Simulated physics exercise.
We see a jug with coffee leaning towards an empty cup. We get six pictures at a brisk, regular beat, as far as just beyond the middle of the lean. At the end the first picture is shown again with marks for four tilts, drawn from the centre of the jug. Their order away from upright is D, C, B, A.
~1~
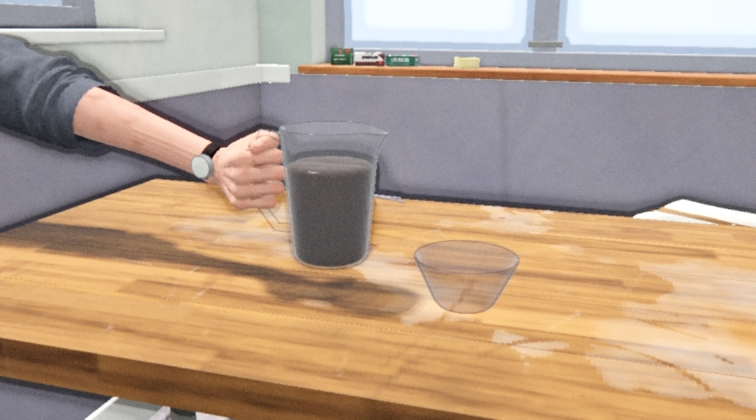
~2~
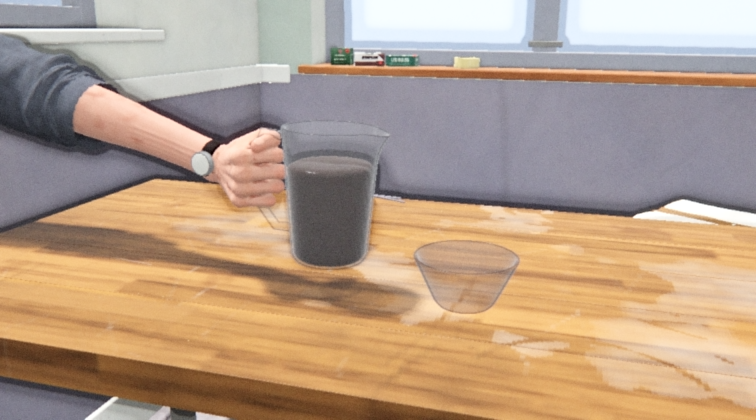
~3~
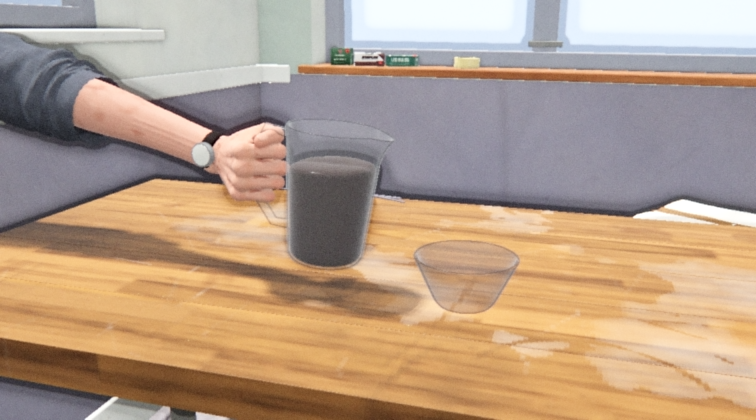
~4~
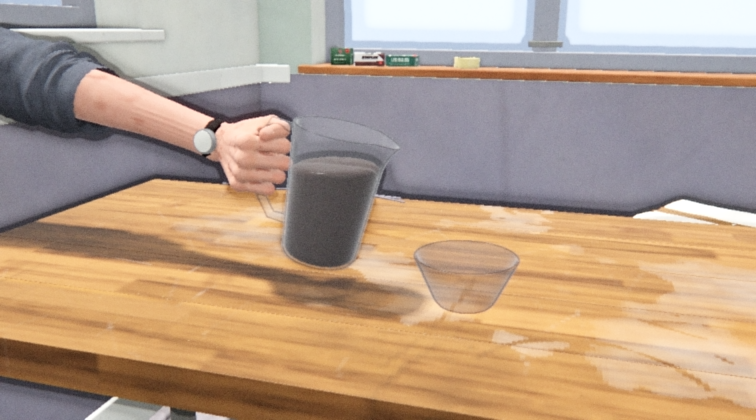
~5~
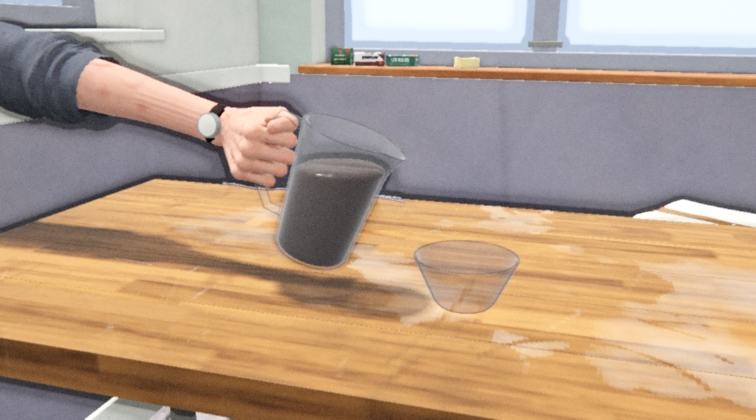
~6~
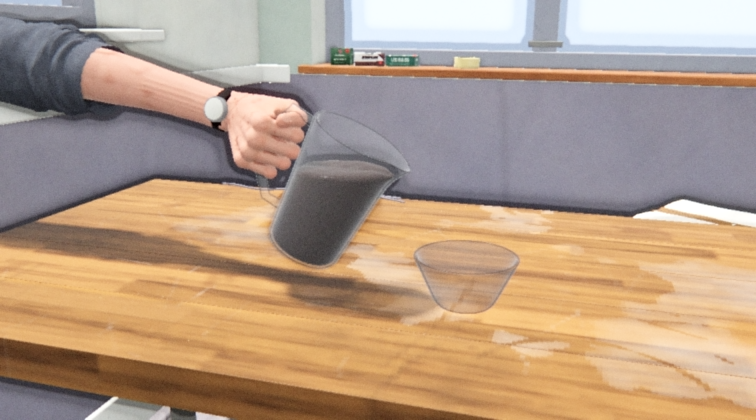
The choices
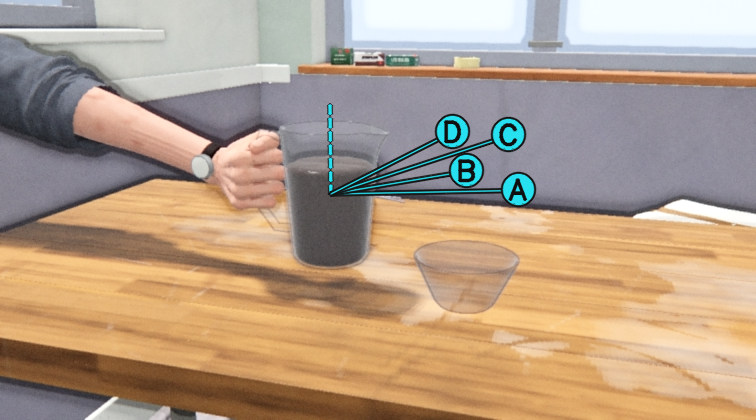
A hand gripping a glass jug of dark coffee, gradually tilting it rightward beside an empty clear cup on a wooden table.
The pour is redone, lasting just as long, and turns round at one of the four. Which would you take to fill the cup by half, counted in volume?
Take D.
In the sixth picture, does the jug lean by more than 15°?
Yes.
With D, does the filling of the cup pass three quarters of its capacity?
No.
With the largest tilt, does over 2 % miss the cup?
Yes, it does.
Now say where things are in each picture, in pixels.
The first picture shows upright, lip at (386, 133); rim of the cup round (466, 255); nothing has left yet.
The second picture shows upright, lip at (388, 135); nothing has left yet.
The third picture shows tipped about 6°, lip at (392, 140); nothing has left yet.
The fourth picture shows tipped about 12°, lip at (398, 148); nothing has left yet.
The fifth picture shows tipped about 20°, lip at (404, 158); nothing has left yet.
The sixth picture shows tipped about 28°, lip at (409, 170); nothing has left yet.
In cyan, A at (501, 190); B at (449, 174); C at (492, 141); D at (437, 139).
If A is chosen, the cup ends with about 75 % of what it can hold; 40 % of the coffee is spilt.
If B is chosen, the cup ends with about 66 % of what it can hold; 28 % of the coffee is spilt.
If C is chosen, the cup ends with about 67 % of what it can hold; 10 % of the coffee is spilt.
If D is chosen, the cup ends with about 54 % of what it can hold.
